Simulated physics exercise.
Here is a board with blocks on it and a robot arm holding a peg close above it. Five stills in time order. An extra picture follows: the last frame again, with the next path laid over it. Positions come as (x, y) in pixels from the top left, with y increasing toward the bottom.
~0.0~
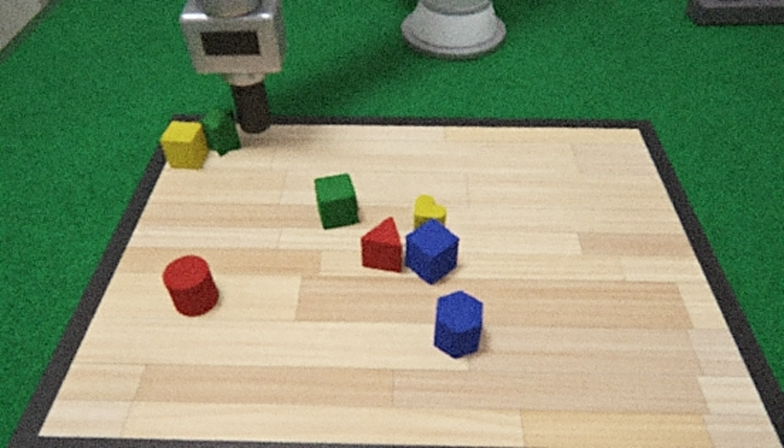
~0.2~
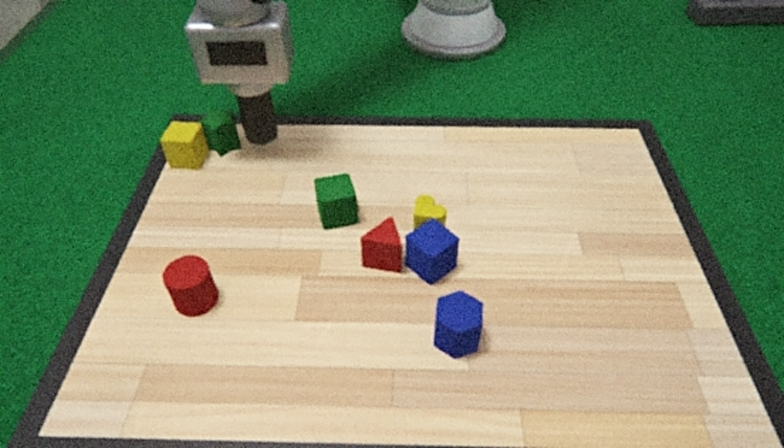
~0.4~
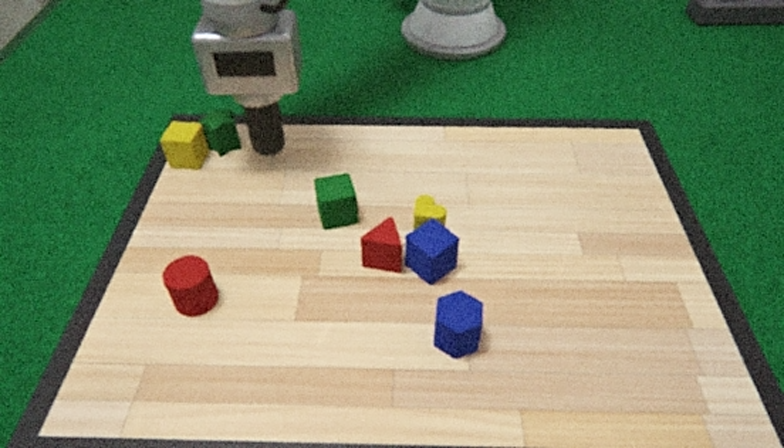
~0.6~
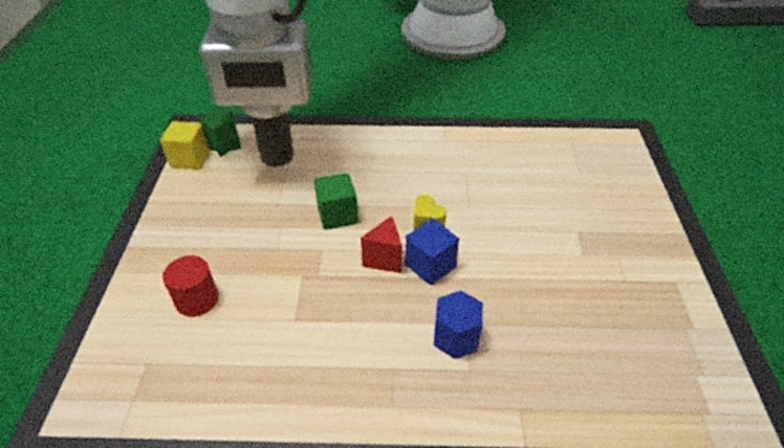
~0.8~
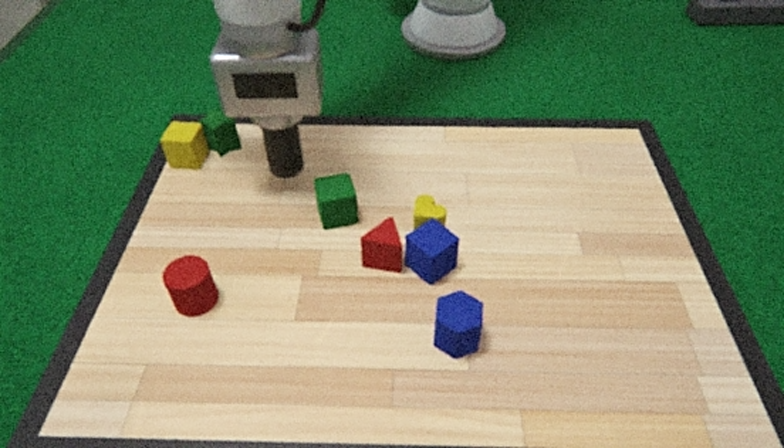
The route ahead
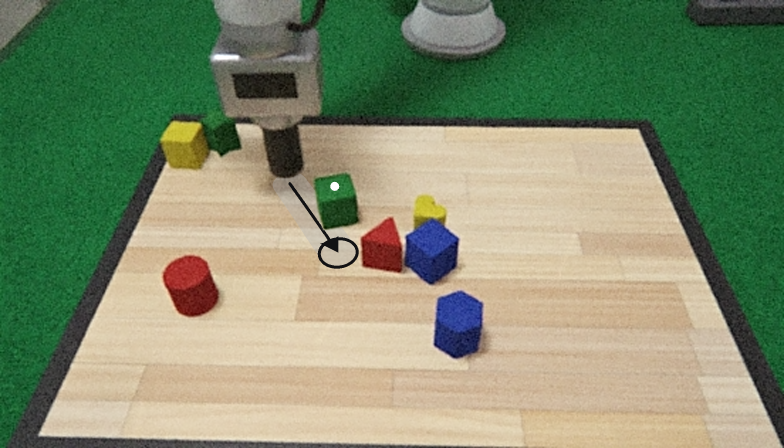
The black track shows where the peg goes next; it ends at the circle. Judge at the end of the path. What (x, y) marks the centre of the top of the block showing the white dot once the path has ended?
The centre of its top face lies at (368, 206).
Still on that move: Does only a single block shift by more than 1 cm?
Yes, I think so.
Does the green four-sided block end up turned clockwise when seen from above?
I expect not.
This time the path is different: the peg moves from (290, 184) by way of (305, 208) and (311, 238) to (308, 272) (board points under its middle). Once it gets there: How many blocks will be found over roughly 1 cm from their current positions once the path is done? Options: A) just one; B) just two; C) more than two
A (just one)
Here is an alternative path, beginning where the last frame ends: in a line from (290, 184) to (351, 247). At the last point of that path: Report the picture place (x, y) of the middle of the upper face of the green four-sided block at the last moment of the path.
Its top middle: (386, 208).
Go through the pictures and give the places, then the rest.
Peg tip at (256, 126); block tops, green four-sided block at (335, 186); red triangle at (384, 232), in the first frame.
Peg at (262, 136); blocks unchanged, in the second frame.
Peg at (269, 147); blocks unchanged, in the third frame.
Peg at (277, 157); blocks unchanged, in the fourth frame.
Peg at (287, 168); green four-sided block at (335, 186); red triangle at (384, 232), in the fifth frame.
Path on the board, in a line from (290, 184) to (338, 253); the dot is on the green four-sided block.
On the path given first. One third of the way, peg at (303, 190); green four-sided block at (339, 189).
Two thirds of the way, peg at (319, 213); green four-sided block at (360, 199), turned 50° anticlockwise.
At the end, peg at (337, 237); green four-sided block at (368, 206), turned 95° anticlockwise; red triangle in place.
